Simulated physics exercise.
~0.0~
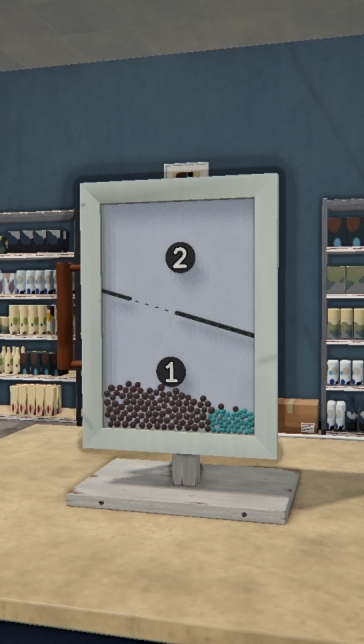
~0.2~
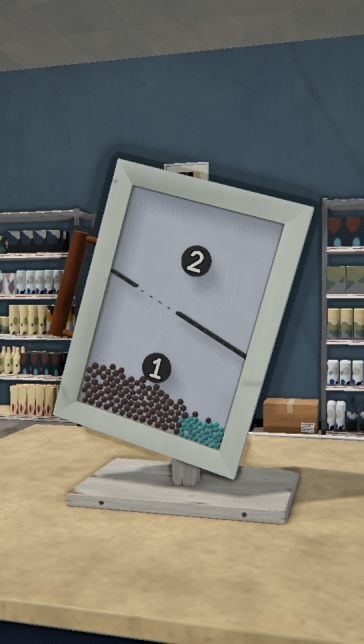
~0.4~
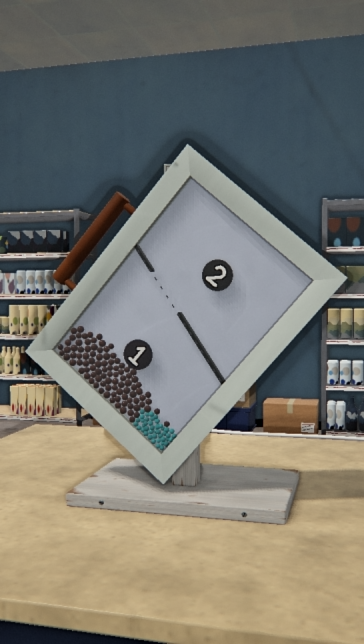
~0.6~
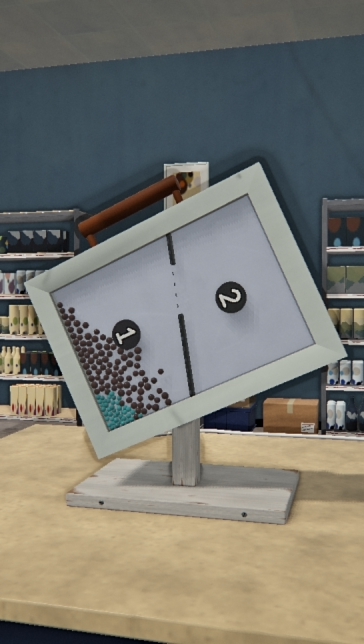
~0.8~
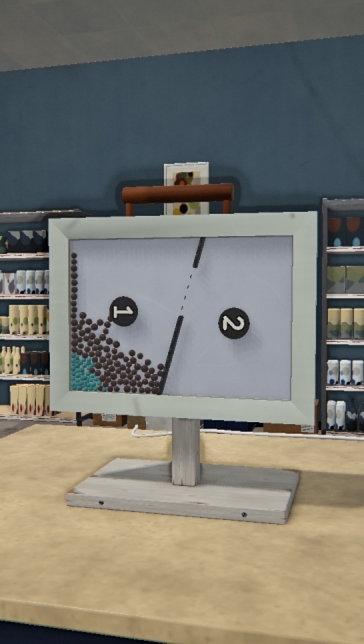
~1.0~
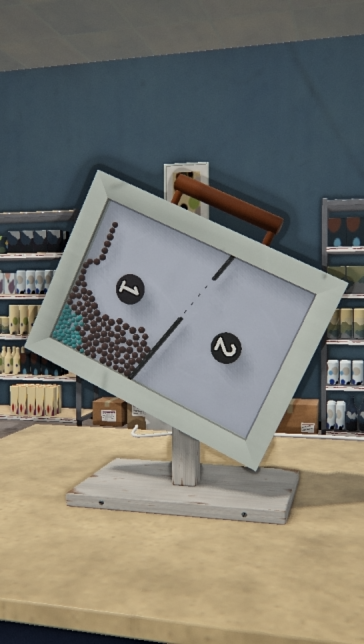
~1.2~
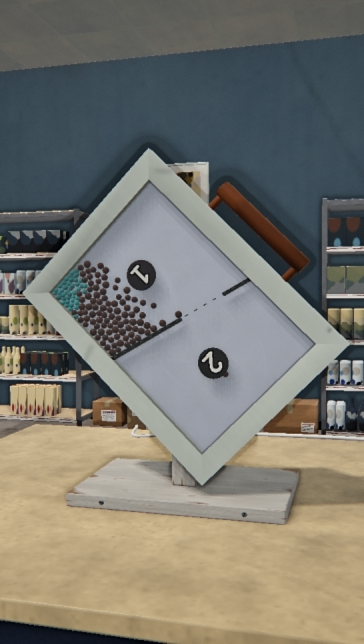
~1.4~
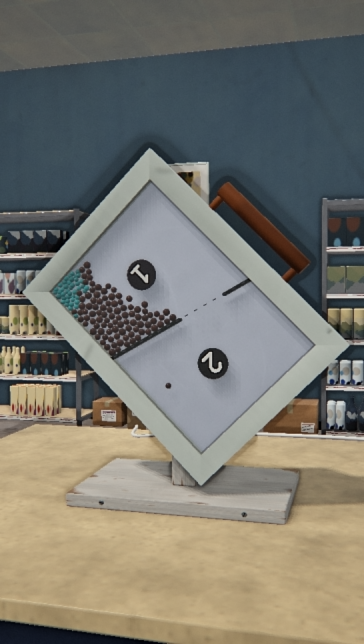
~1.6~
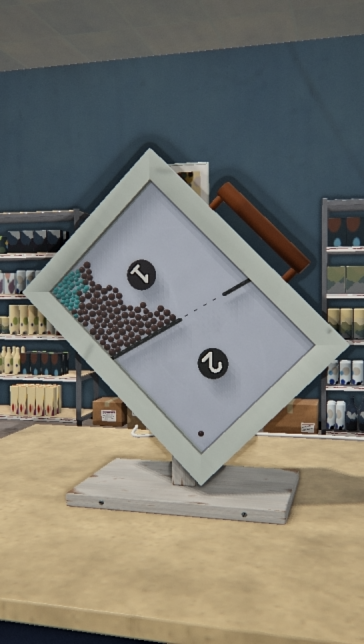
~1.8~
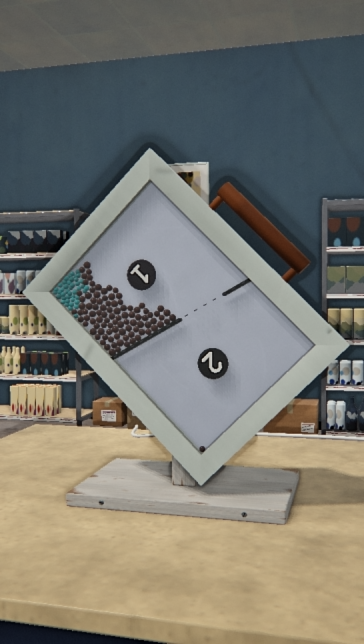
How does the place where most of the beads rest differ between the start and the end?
At the start the beads lie along the bottom of the upright case. At the end nearly all of them are piled higher up, in the left corner of the tilted case above the dividing line.
A framed case turns clockwise and stops tilted; one bead drops, the rest stay piled left.
